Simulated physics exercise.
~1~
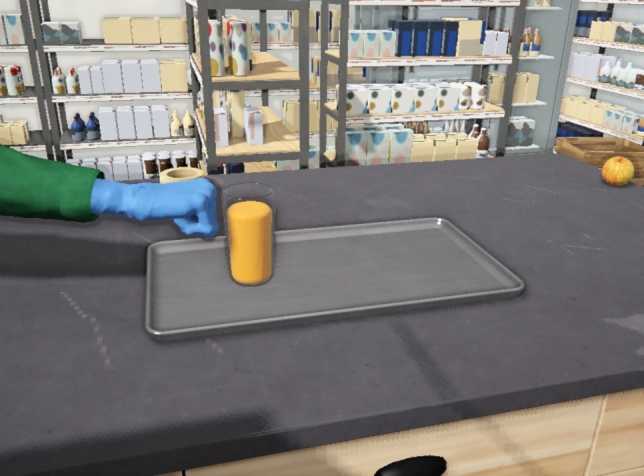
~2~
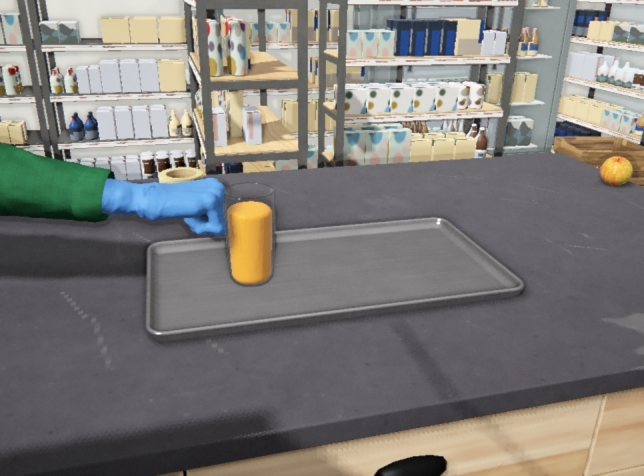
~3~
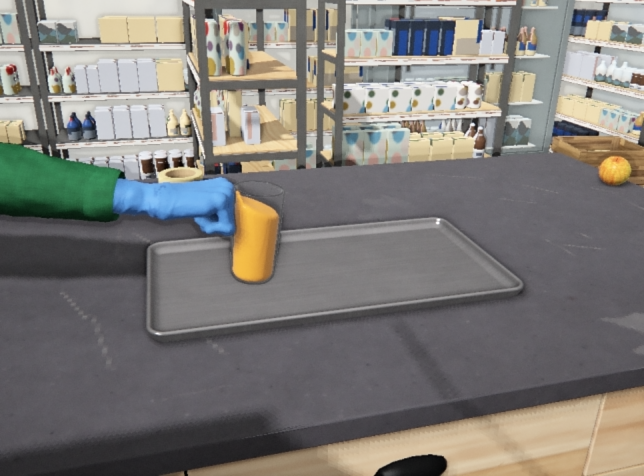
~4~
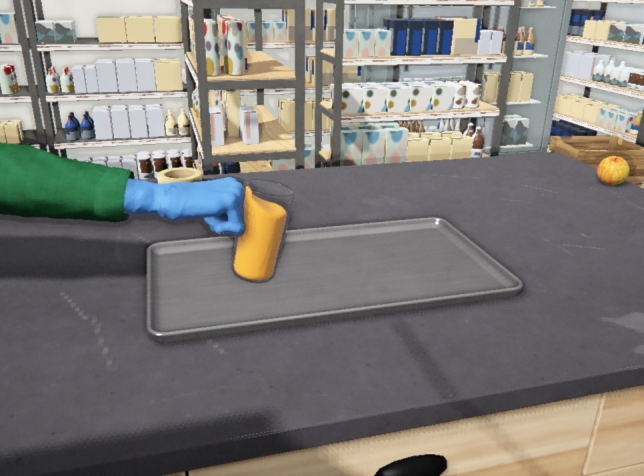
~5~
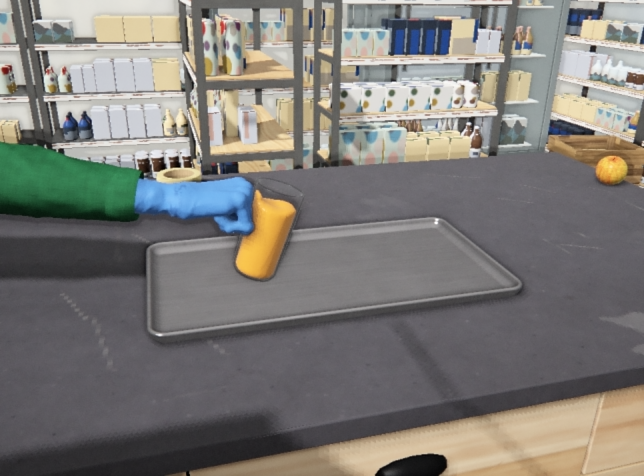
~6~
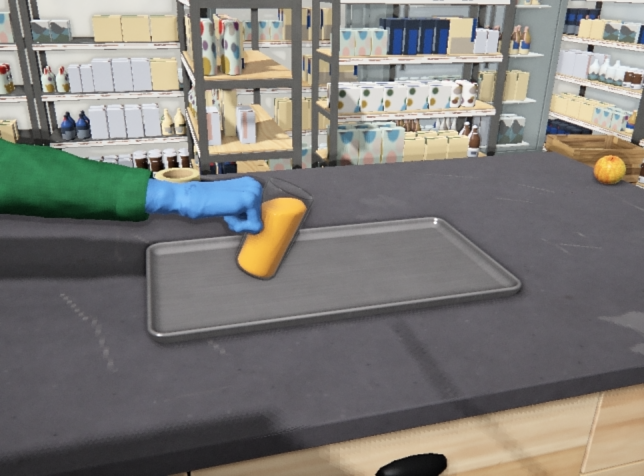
The clip shows a blue-gloved hand in a green sleeve moving right to a tall glass of orange juice on a rimmed gray tray, then pushing its upper part so the glass leans steadily further to the right.
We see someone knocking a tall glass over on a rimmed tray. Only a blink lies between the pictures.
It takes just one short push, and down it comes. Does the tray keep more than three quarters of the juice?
No, more than a quarter gets off it.
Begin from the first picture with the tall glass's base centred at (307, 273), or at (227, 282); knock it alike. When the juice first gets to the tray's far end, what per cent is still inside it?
Note: Case one near 75 in a hundred, case two near 60 in a hundred.
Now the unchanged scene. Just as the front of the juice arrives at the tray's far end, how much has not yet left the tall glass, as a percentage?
I'd put it at some 55 %.
A moment on, the tall glass lies on its side and 100 per cent is in the glass, 0 on the tray and 0 above or beyond its rim.
Next, the tall glass lies on its side and 66 per cent is in the glass, 25 on the tray and 9 above or beyond its rim.
Then the tall glass lies on its side and 40 per cent is in the glass, 42 on the tray and 18 above or beyond its rim.
Later the tall glass lies on its side and 23 per cent is in the glass, 38 on the tray and 39 above or beyond its rim.
Finally, 62 per cent is held by tray and glass, 38 is off the tray.
